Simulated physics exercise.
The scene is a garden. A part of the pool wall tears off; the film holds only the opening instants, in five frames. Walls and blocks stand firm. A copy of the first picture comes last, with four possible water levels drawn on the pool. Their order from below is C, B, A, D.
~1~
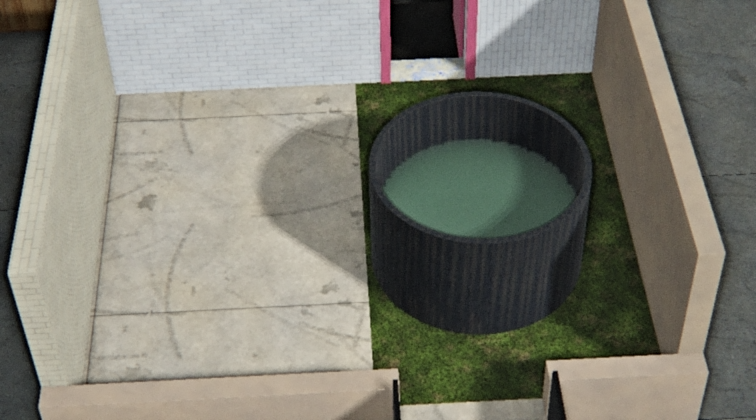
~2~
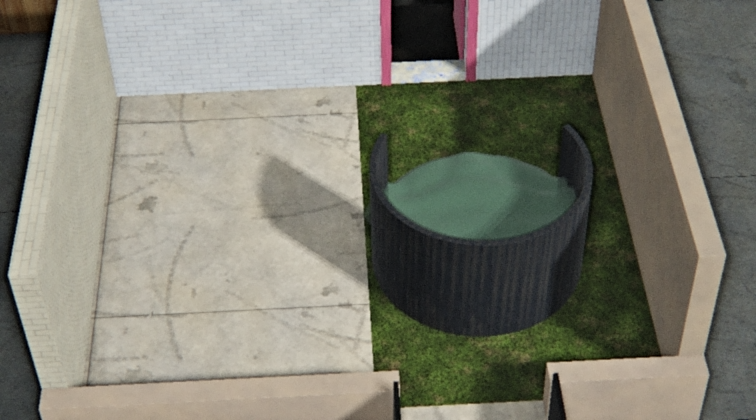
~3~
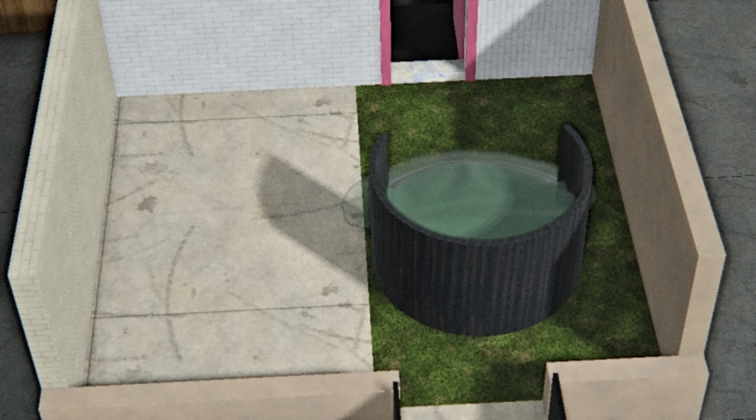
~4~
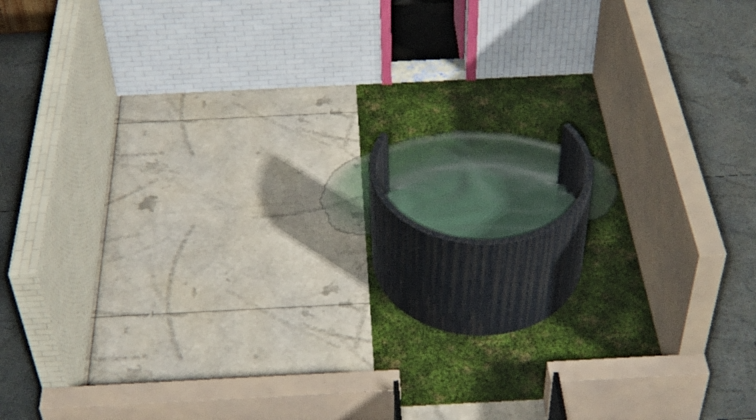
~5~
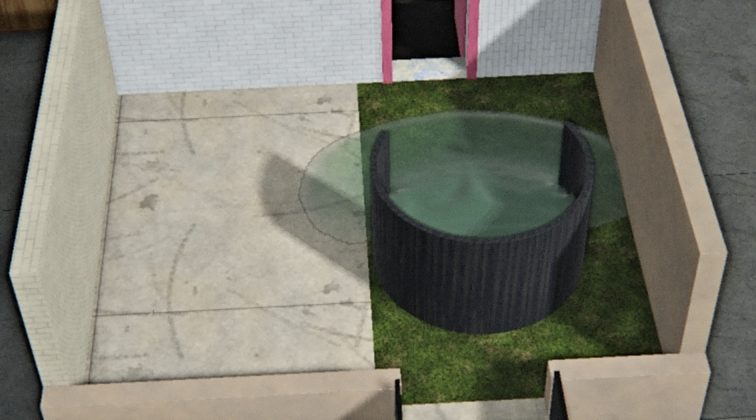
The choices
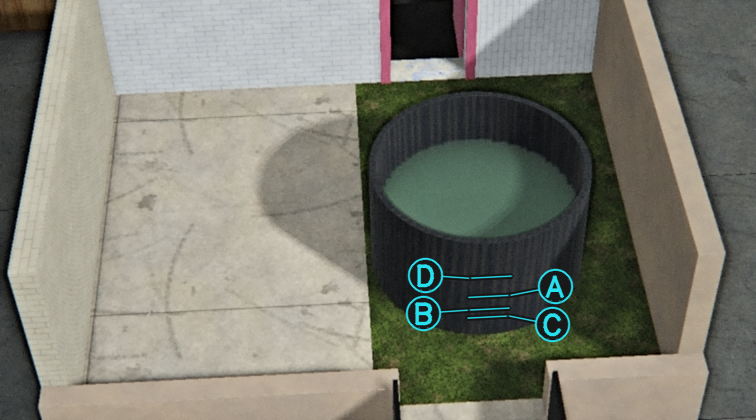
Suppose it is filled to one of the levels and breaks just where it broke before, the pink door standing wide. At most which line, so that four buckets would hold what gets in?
That is mark B.
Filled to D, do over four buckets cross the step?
Yes, it does.
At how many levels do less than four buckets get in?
Two.
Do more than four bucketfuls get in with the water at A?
Yes.
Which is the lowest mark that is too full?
Here it is mark A.
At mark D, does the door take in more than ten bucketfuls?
Yes.
In cyan, A at (489, 296); B at (488, 309); C at (488, 317); D at (490, 277); from the bottom up C, B, A, D.
If A is chosen, about 9 bucketfuls get in.
If B is chosen, a bucket or two gets in.
If C is chosen, nothing gets over.
If D is chosen, dozens of bucketfuls pour in.
